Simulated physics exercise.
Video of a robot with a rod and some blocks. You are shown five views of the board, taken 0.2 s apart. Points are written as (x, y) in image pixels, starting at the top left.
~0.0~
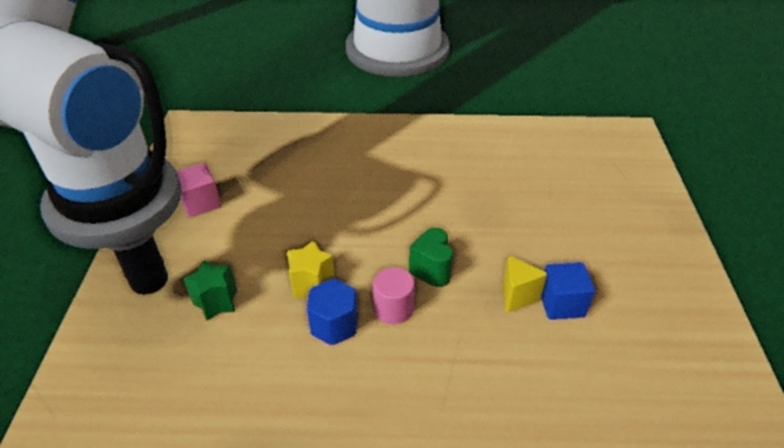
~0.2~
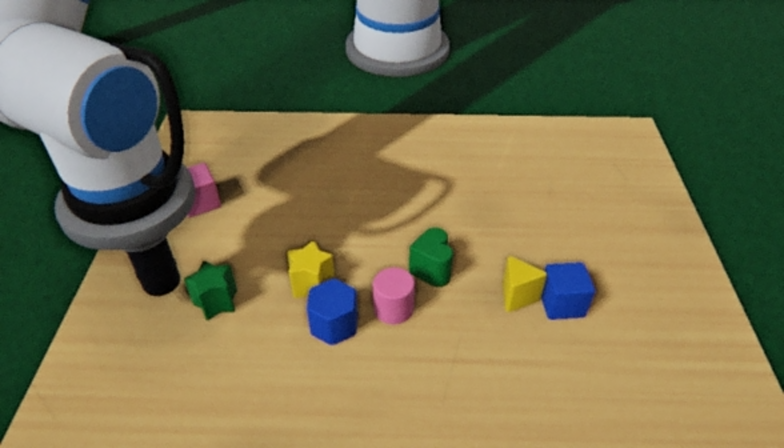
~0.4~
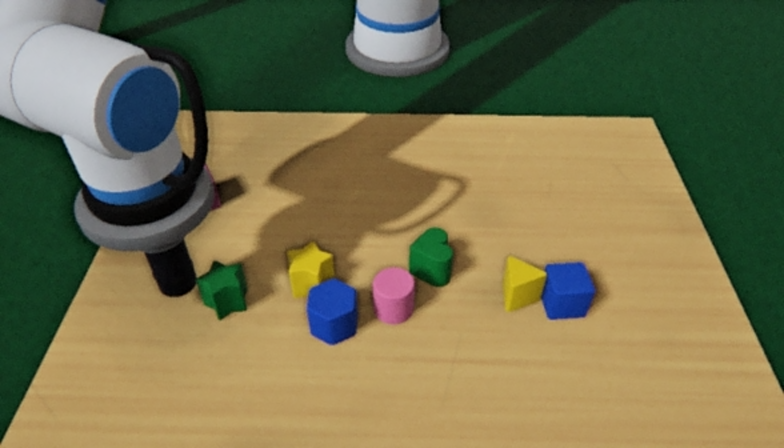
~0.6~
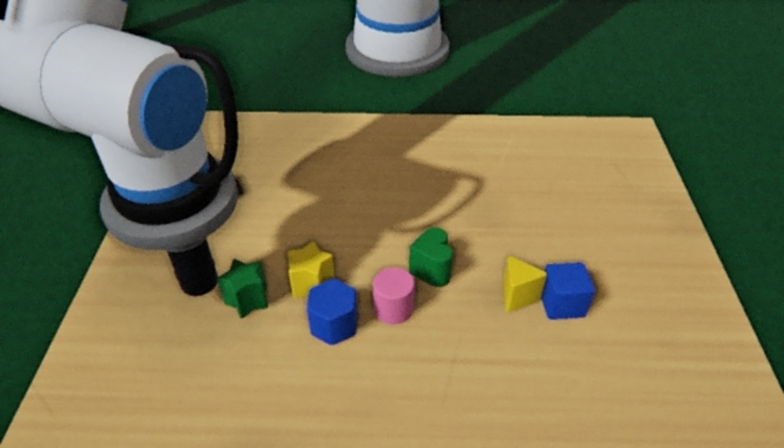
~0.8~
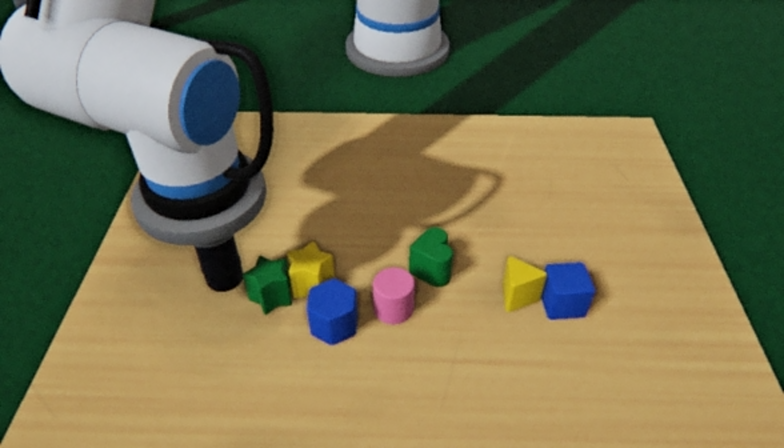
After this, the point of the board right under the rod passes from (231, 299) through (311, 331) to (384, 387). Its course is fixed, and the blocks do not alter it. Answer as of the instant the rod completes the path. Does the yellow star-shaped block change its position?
Yes, that is what happens.
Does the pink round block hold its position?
Answer: No.
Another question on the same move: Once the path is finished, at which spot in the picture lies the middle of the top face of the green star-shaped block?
For the centre of its top, I'd go with (328, 280).
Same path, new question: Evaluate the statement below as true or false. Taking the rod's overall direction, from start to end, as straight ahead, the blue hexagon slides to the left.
The statement is correct.
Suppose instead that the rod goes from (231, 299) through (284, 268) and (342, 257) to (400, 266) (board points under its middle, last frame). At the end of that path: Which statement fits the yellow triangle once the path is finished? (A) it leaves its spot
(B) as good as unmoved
That would be B.
The first path, step by step. One third of the way, rod at (282, 299); green star-shaped block at (316, 276), turned 50° anticlockwise; yellow star-shaped block at (333, 249), turned 40° anticlockwise; blue hexagon at (351, 301), turned 20° clockwise.
Two thirds of the way, rod at (334, 329); green star-shaped block at (328, 280), turned 95° anticlockwise; yellow star-shaped block at (333, 248), turned 40° anticlockwise; blue hexagon at (375, 304), turned 15° clockwise; pink round block at (406, 278).
At the end, rod at (383, 369); green star-shaped block at (328, 280), turned 95° anticlockwise; yellow star-shaped block at (333, 248), turned 40° anticlockwise; blue hexagon at (390, 310), turned 20° anticlockwise; pink round block at (408, 277).
